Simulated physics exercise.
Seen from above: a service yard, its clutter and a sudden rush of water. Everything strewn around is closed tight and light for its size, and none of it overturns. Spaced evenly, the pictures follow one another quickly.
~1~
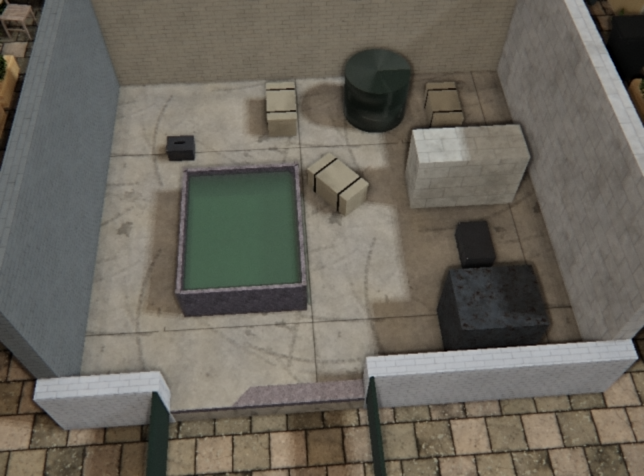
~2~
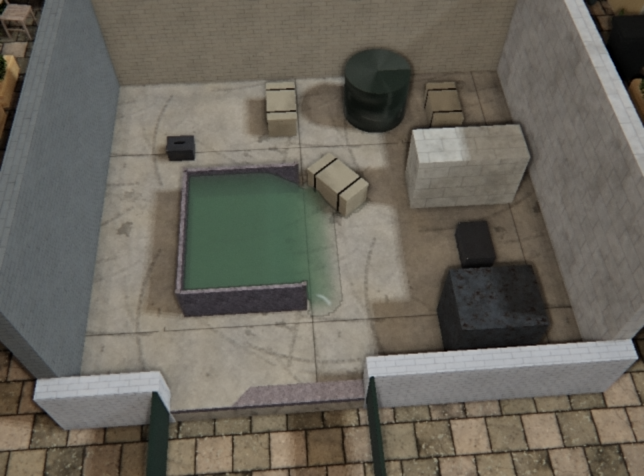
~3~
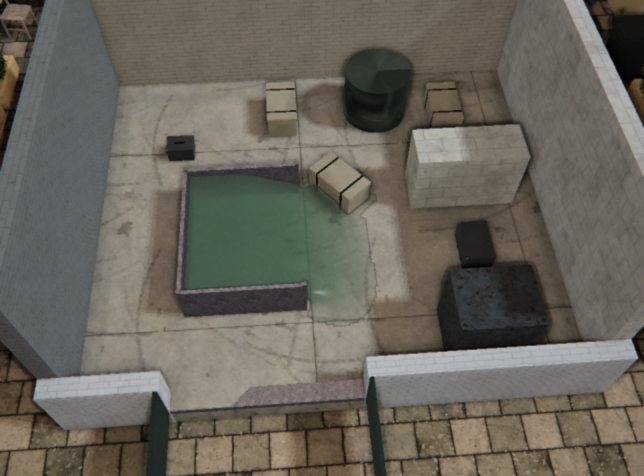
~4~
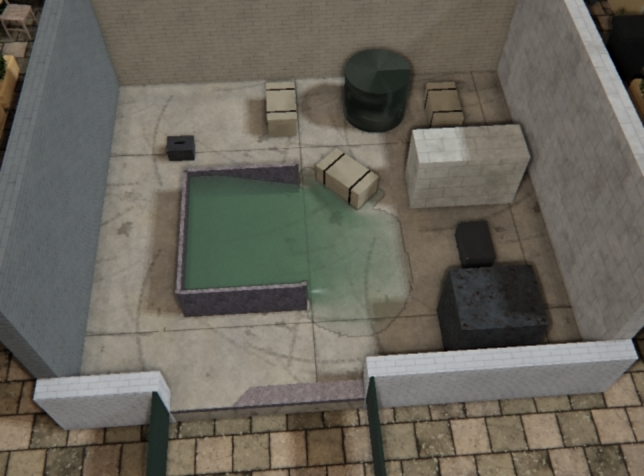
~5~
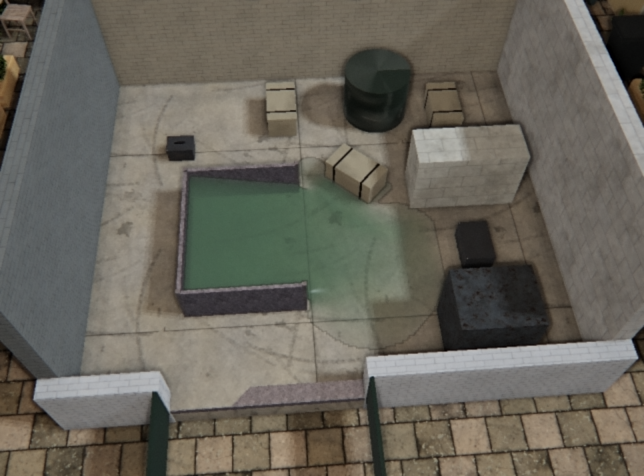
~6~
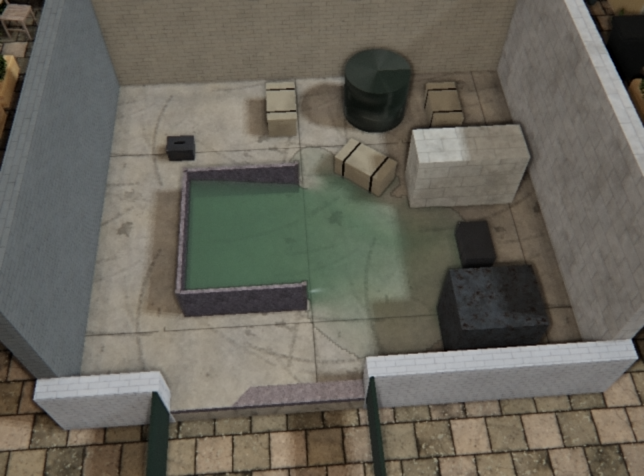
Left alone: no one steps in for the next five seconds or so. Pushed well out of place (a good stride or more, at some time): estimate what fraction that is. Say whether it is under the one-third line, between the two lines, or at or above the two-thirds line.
It is between the two lines.
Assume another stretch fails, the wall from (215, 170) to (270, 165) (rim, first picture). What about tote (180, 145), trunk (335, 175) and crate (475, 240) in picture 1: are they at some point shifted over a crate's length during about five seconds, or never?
In turn: Cleared that distance, stayed short, stayed short.
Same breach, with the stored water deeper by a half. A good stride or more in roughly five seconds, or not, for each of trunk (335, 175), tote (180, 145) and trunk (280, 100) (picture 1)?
In sequence: Went the distance, fell short and fell short.
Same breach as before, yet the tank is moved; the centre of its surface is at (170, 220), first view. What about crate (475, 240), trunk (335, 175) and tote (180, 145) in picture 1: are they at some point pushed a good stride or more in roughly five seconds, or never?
In order: Went well off, went well off, remained close by.
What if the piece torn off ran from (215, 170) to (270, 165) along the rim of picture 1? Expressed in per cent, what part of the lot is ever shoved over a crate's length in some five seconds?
Roughly 40 in a hundred.
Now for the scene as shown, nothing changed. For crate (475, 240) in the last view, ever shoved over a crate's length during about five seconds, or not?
Goes that far.
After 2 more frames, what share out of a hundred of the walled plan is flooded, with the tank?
My guess is around 35 per cent.
A moment on, 1 of 5 are well off their spots; 0 afloat.
Next, 2 of 5 are well off their spots; 1 afloat.
Later, 2 of 5 are well off their spots; 1 afloat.
In the end, 2 of 5 are well off their spots, and 2 have been at some point; 1 afloat.
